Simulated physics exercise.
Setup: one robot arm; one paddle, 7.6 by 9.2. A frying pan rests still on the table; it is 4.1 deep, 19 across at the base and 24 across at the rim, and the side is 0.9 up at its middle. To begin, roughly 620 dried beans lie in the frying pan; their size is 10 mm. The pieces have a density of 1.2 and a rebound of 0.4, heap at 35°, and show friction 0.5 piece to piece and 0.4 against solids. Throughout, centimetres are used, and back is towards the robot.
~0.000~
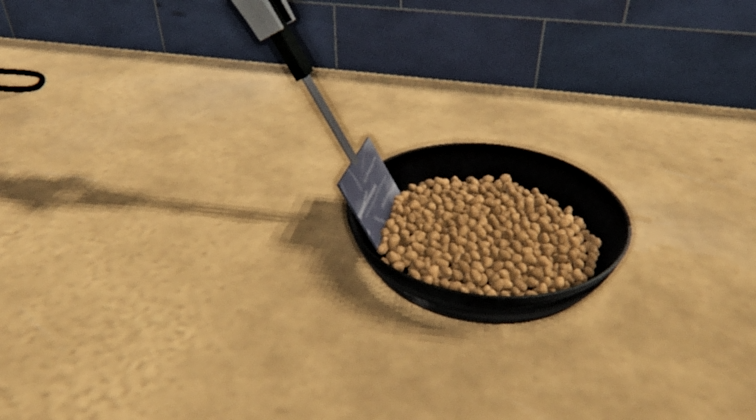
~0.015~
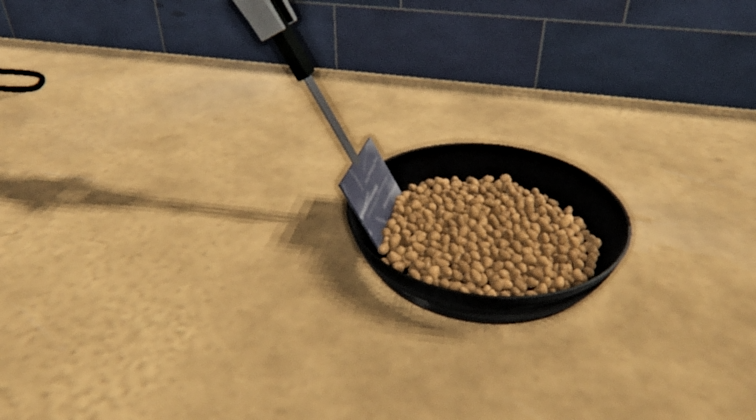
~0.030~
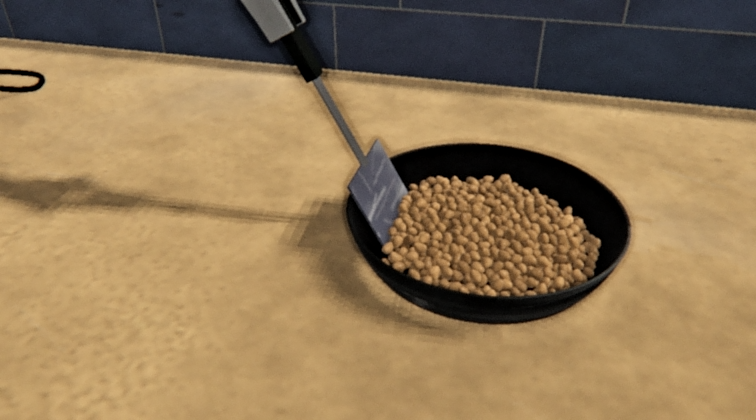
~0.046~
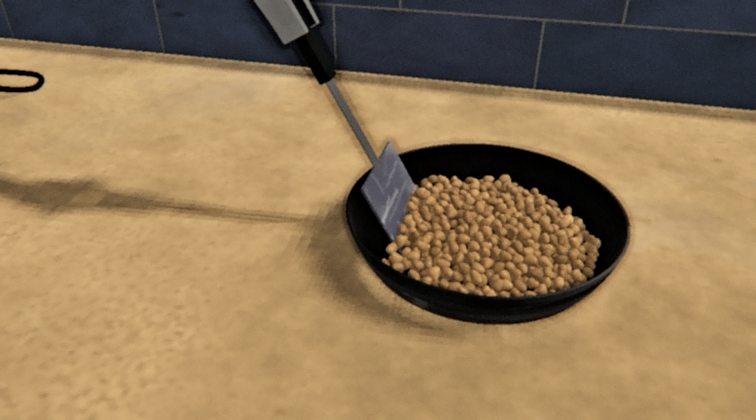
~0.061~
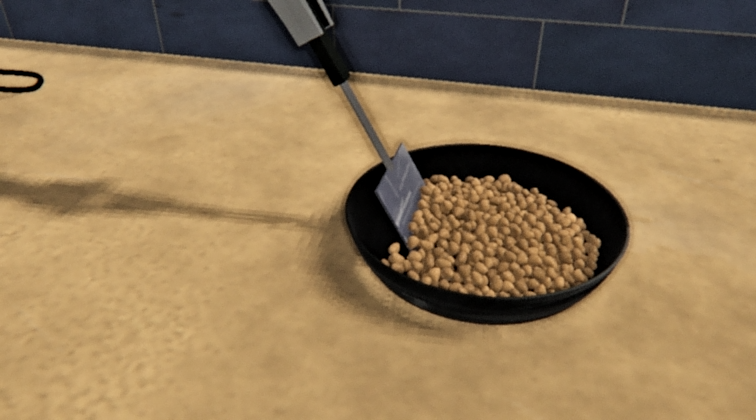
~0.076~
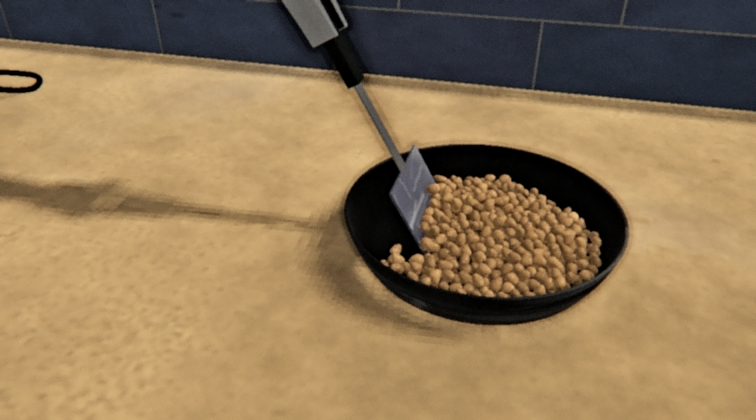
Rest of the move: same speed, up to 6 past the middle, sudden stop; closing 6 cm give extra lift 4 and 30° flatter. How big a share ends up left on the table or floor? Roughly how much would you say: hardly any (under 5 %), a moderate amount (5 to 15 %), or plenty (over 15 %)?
I'd say a moderate amount.
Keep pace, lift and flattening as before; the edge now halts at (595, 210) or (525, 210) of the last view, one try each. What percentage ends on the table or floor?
First try about 30 percent, second about 5 percent.
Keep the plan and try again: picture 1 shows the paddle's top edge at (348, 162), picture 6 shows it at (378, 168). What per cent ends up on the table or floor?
Around 0 per cent finishes there.
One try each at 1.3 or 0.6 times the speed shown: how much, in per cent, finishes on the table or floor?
I'd say near 15 and then near 0 per cent.
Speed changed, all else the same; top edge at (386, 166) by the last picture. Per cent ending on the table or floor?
Estimate: Close to 0 %.
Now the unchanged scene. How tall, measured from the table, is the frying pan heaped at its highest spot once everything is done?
Close to 5.5 centimetres high.
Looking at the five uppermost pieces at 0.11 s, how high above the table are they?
Height: Some 5 cm.
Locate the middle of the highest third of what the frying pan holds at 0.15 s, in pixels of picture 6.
Around (538, 226).
After 0.11 s, sloping 60°, highest piece 5 above the table; 624 in the frying pan.
After 0.15 s, sloping 47°, highest piece 6 above the table; 624 in the frying pan.
After 0.37 s, sloping 31°, highest piece 5 above the table; 561 in the frying pan, 60 on the table or floor, 3 on the blade or in flight.
After 1.42 s, sloping 31°, highest piece 5 above the table; 560 in the frying pan, 64 on the table or floor.
In the end, 560 in the frying pan, 64 on the table or floor. That is 10 % on the table or floor.
